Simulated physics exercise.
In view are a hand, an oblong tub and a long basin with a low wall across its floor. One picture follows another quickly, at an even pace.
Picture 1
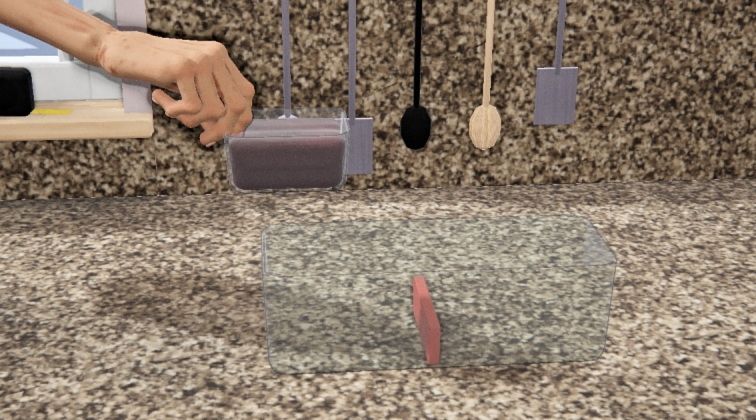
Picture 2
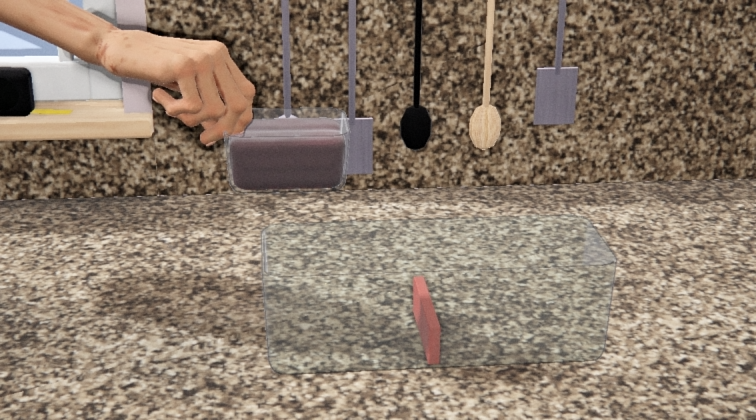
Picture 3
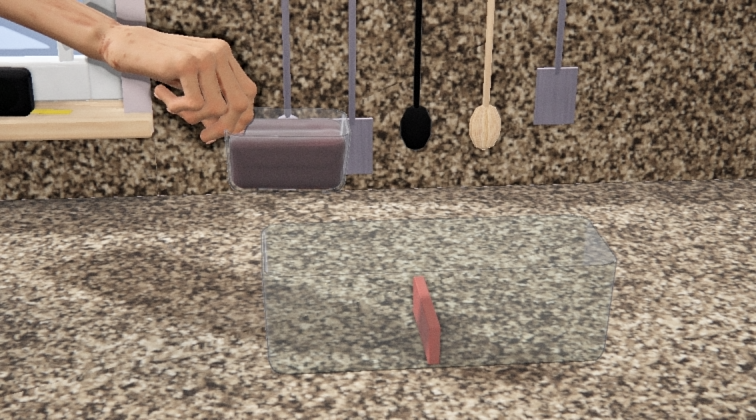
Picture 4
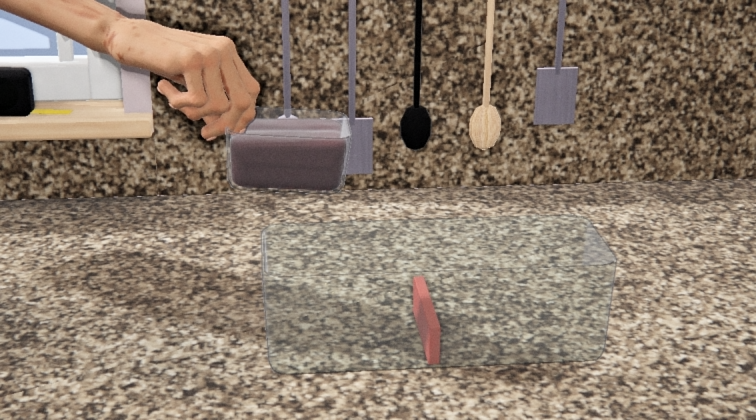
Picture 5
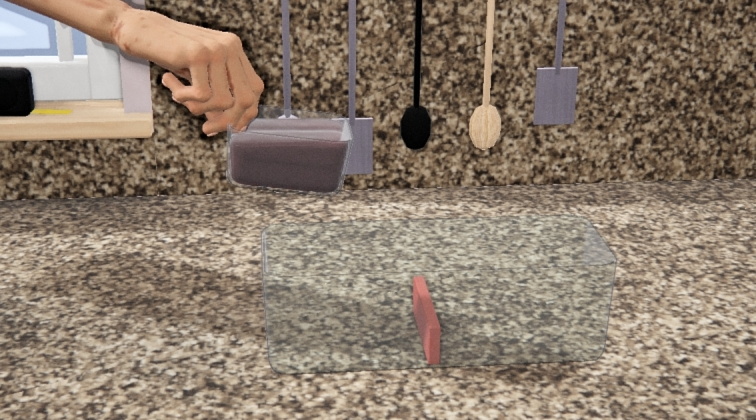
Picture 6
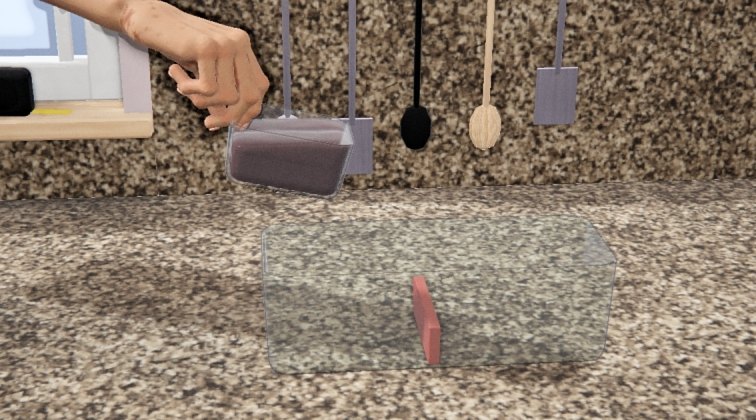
A hand holds a small clear tub of dark wine, nearly level, above and to the left of a long glass basin with a low red wall across its floor. The hand then shifts slightly right as the tub tilts gently, its right side dipping, while the basin stays still.
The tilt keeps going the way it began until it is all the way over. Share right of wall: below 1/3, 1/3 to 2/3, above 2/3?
Below 1/3.
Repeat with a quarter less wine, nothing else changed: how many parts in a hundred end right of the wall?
Estimated share: Around 0 %.
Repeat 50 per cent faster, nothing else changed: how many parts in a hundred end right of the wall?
I'd estimate about 10 percent ends up there.
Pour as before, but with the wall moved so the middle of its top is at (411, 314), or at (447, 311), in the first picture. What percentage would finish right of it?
About 50 per cent, then about 5 per cent.
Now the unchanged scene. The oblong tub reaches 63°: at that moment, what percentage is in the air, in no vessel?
Estimate: 30 per cent, roughly.
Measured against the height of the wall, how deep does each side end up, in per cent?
About 50 left, about 0 right.
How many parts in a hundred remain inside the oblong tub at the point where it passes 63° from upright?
40 %.
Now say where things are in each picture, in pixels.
In the first frame, it leans 0°; its right rim is at (346, 123); the wine meets the walls at (228, 131) and (343, 129); the long basin's rim runs from (263, 252) to (602, 240); the wall's top is at (426, 302).
In the second frame, it leans 1°; its right rim is at (346, 123); the wine meets the walls at (229, 131) and (344, 129).
In the third frame, it leans 2°; its right rim is at (347, 125); the wine meets the walls at (229, 131) and (344, 129).
In the fourth frame, it leans 5°; its right rim is at (348, 127); the wine meets the walls at (230, 130) and (345, 130).
In the fifth frame, it leans 8°; its right rim is at (349, 131); the wine meets the walls at (231, 131) and (347, 130).
In the sixth frame, it leans 12°; its right rim is at (350, 135); the wine meets the walls at (232, 131) and (348, 130).
A moment on, the oblong tub is tipped part way and 41 per cent is still to pour, 28 is left of the wall and 2 right of it.
Next, the oblong tub is tipped on its side and 7 per cent is still to pour, 77 is left of the wall and 10 right of it.
Then the oblong tub is tipped right over and 0 per cent is still to pour, 89 is left of the wall and 10 right of it.
Later the oblong tub is tipped right over and 0 per cent is still to pour, 89 is left of the wall and 10 right of it.
In the end 89 per cent lies left of the wall, 10 right of it and 1 outside.
